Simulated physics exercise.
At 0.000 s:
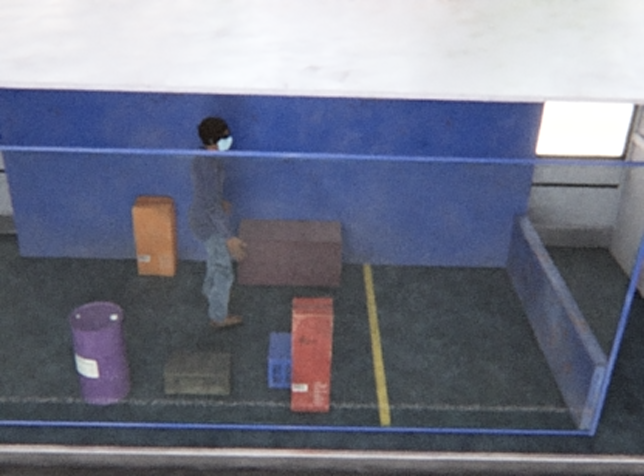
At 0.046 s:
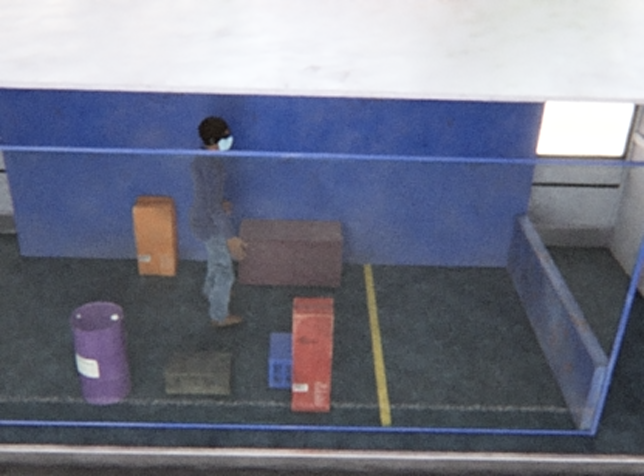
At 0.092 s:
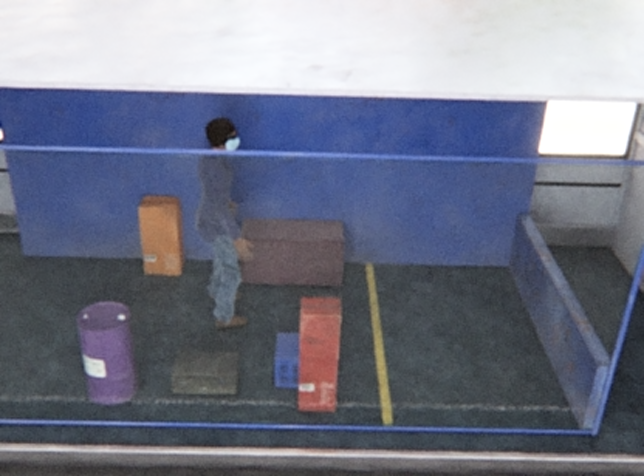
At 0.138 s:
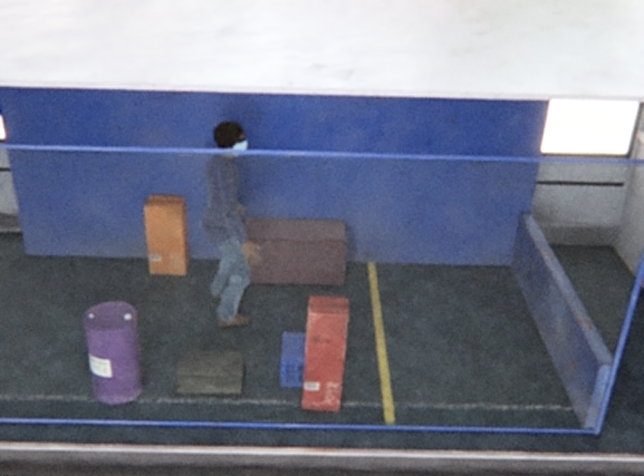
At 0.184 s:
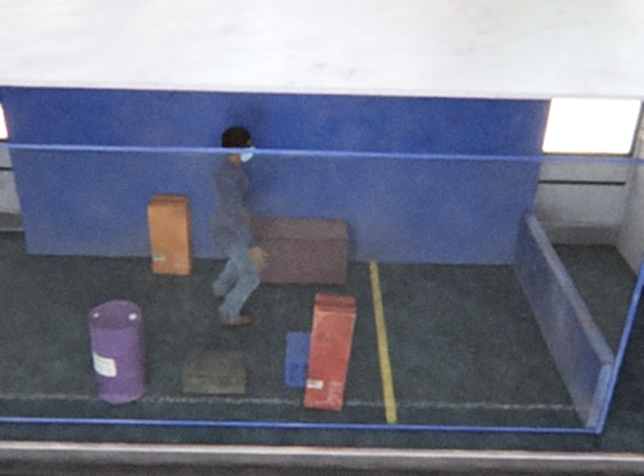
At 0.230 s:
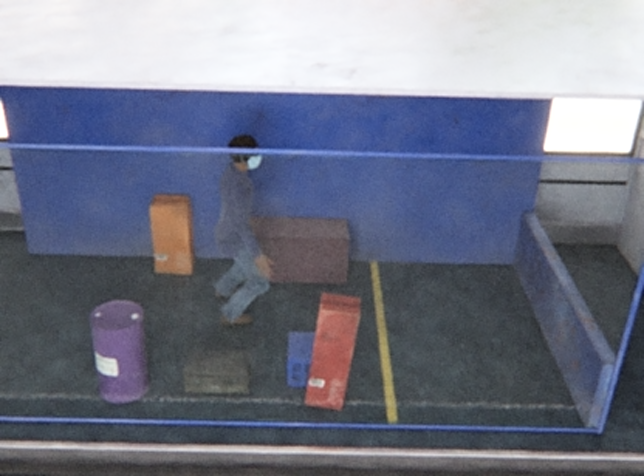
The footage shows a masked person standing in a blue-walled bay as a purple barrel and several boxes shift slightly right; the person bends their knees and lowers a little, while the tall red box leans rightward.
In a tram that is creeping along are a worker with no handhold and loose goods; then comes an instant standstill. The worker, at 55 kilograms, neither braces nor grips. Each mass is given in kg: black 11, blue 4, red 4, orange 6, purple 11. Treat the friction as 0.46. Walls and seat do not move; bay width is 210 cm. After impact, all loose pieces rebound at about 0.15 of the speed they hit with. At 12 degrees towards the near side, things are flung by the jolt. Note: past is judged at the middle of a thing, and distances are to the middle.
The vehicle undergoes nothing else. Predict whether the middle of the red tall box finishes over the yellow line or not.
Not over it.
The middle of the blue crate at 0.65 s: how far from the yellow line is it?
Short of it by around 55 cm.
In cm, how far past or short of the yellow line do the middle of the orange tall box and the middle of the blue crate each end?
Orange tall box short by 180, blue crate short by 50.
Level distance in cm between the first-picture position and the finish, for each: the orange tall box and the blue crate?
For the orange tall box it is near 10, for the blue crate near 10.
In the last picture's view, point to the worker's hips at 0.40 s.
Look around (251, 281) and it's there.
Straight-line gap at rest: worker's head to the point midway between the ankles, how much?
Head to ankle midpoint comes to around 90 cm.
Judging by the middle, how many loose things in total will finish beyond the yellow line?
The total is 0.
After 0.40 s the red tall box is 39 cm short of the yellow line, tilted 10°, near (336, 352) in the last picture's view; the worker's head 92 cm short of the yellow line.
After 0.65 s the red tall box is 40 cm short of the yellow line, tilted 5°, near (333, 353) in the last picture's view.
After 1.05 s the red tall box is 50 cm short of the yellow line, tilted 5°, near (319, 352) in the last picture's view; the worker's head 24 cm short of the yellow line.
When all is still (2.3 s), black toolbox stops short of the yellow line; blue crate stops short of the yellow line; red tall box stops short of the yellow line; orange tall box stops short of the yellow line; purple drum stops short of the yellow line; worker's hips stop short of the yellow line; worker's head stops short of the yellow line.
